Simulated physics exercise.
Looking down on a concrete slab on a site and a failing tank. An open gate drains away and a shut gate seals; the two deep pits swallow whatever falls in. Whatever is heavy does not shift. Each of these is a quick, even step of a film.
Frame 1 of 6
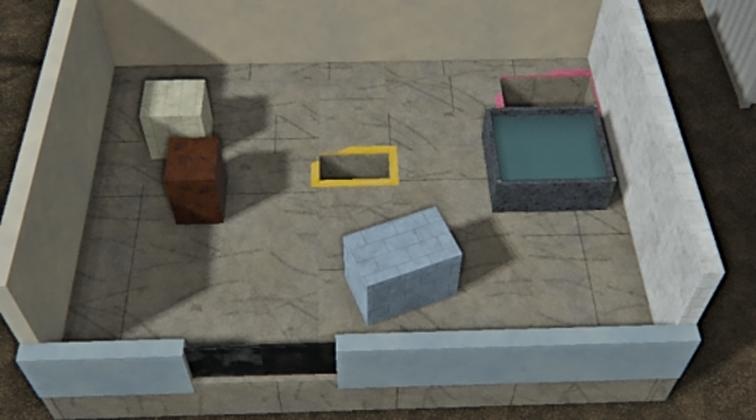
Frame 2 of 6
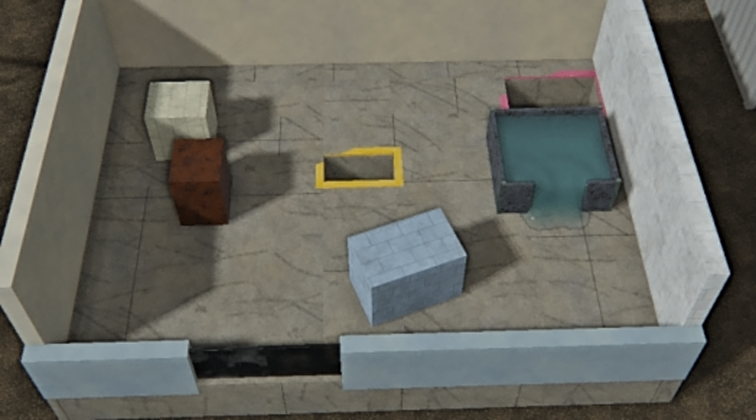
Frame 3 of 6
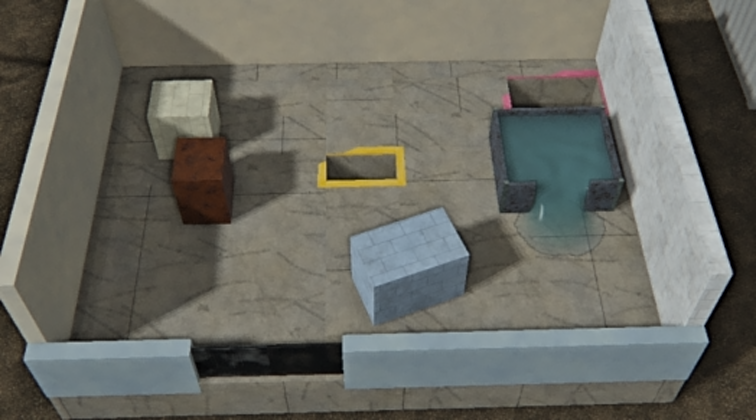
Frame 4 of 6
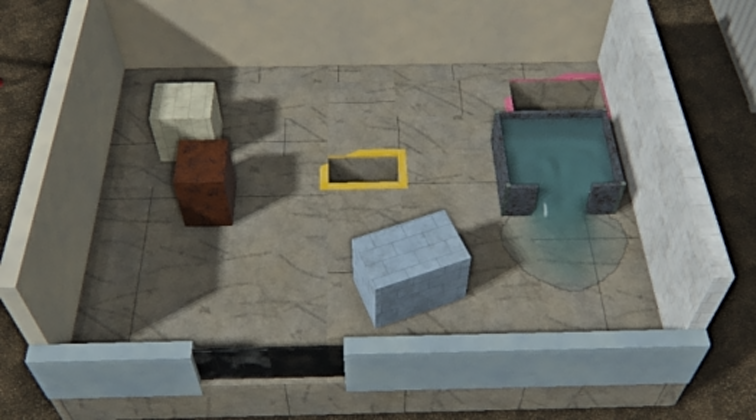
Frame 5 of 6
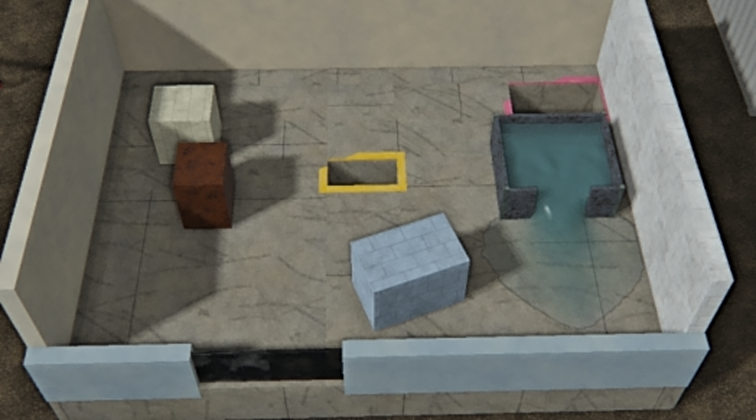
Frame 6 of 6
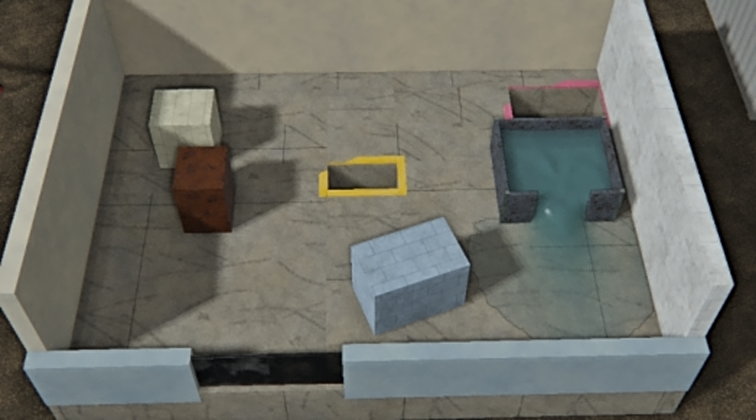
Water pouring through a gap in the front of a dark square tank, spreading across a walled concrete slab beside a pale blue block.
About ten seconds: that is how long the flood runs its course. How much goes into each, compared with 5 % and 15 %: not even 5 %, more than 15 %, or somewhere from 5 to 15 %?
One by one: The gate is left holding a tiny amount - below five per cent; the yellow pit is left holding a tiny amount - below five per cent; the pink pit is left holding a tiny amount - below five per cent.
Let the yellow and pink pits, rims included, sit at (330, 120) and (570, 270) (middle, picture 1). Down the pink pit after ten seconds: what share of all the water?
Out of every hundred parts, the pink pit gets 85.
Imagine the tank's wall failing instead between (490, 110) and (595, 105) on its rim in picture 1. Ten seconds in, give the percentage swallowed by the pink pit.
Share to the pink pit: 80 in a hundred.
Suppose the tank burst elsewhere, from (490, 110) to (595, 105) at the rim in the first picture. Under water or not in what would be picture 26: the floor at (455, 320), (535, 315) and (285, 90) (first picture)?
In the order asked: Out of reach, out of reach, sodden.
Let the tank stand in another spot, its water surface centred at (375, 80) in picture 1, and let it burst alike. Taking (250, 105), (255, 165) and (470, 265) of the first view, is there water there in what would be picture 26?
Location one: Bone dry; location two: Bone dry; location three: Soaked.
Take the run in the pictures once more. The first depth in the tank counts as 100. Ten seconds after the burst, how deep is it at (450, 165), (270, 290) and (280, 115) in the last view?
Roughly 4, 2 and 0 per cent, in turn.
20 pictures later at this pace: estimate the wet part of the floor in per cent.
Close to 25 percent, by my reckoning.
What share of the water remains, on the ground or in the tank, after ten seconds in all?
Roughly 96 per cent.
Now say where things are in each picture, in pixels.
The tank at (548, 147) is whole and still, in the first picture.
Water pours out at (556, 201) and has run to (582, 223), in the second picture.
Water pours out at (558, 202) and has run to (581, 250), in the third picture.
The front is at (581, 284), out from the gap at (560, 205), in the fourth picture.
Water pours out at (559, 207) and has run to (586, 321), in the fifth picture.
Water pours out at (559, 211) and has run to a hidden place, in the sixth picture.
A moment on, water covers 15 % of the floor; the gate 0 %, the yellow pit 0 %, the pink pit 0 %.
Next, water covers 20 % of the floor; the gate 0 %, the yellow pit 0 %, the pink pit 0 %.
Then, water covers 25 % of the floor; the gate 0 %, the yellow pit 0 %, the pink pit 0 %.
Later, water covers 45 % of the floor; the gate 0 %, the yellow pit 0 %, the pink pit 1 %.
In the end, water covers 65 % of the floor; the gate 0 %, the yellow pit 1 %, the pink pit 3 %.
